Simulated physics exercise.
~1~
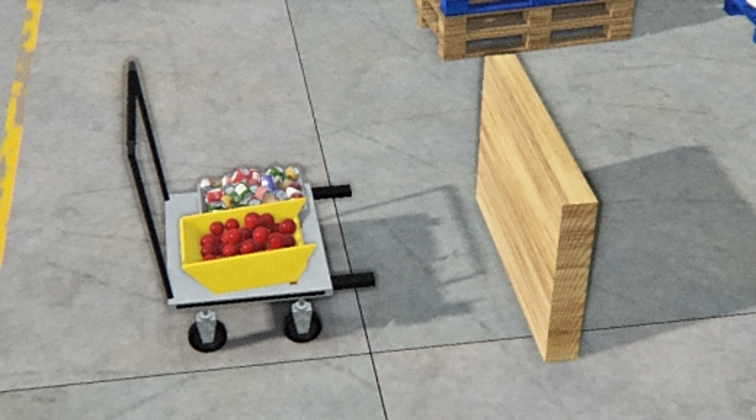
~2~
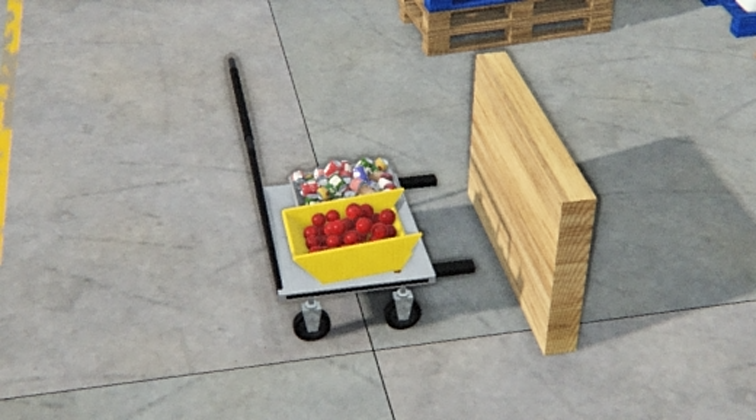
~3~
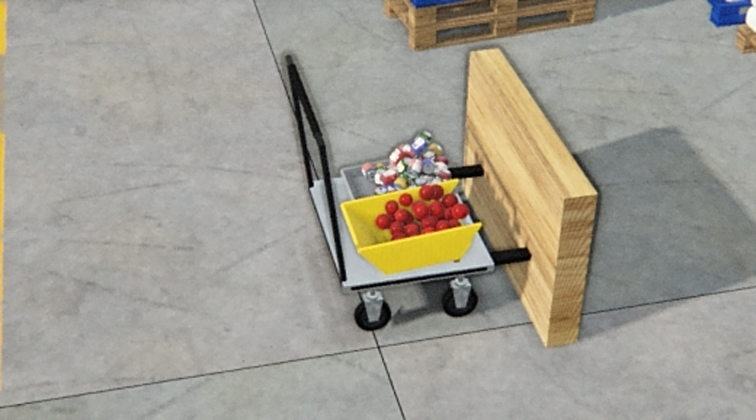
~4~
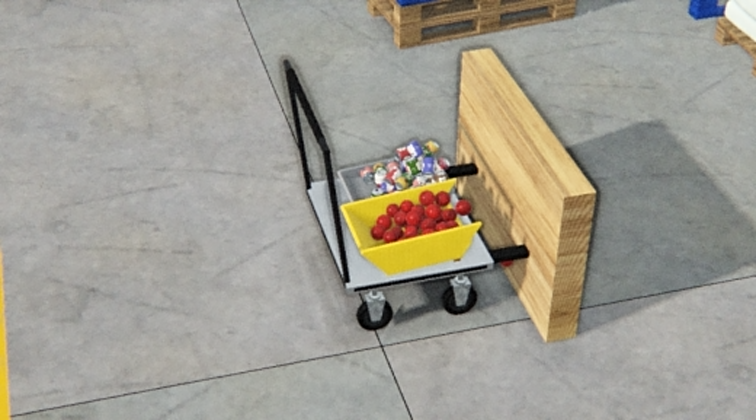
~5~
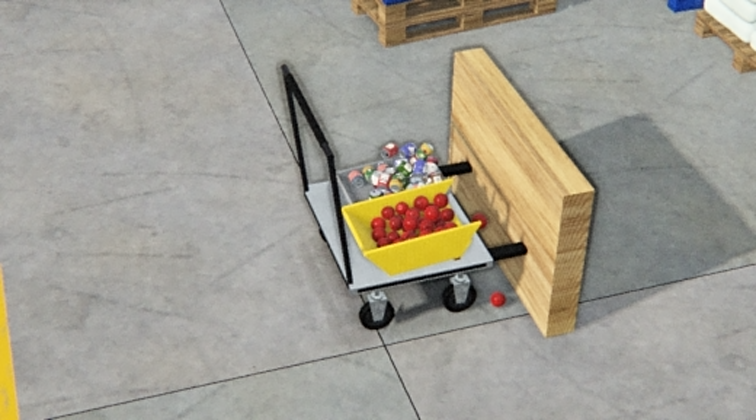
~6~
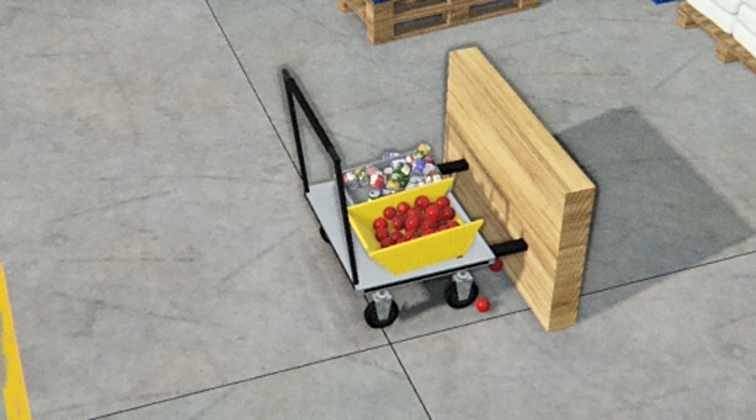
To begin with, a flatbed trolley carrying a yellow container of red apples and a grey container of small, colourful cans rolls right across a concrete floor towards a wooden wall. Its front prongs meet the wall and the trolley stops short, staying level. The goods surge towards the right, piling up at the ends of their containers. An apple slips out over the yellow container's low right side and drops beside the wall. It reaches the floor and rolls slightly left, while the remaining load settles, with most apples still in the yellow container.
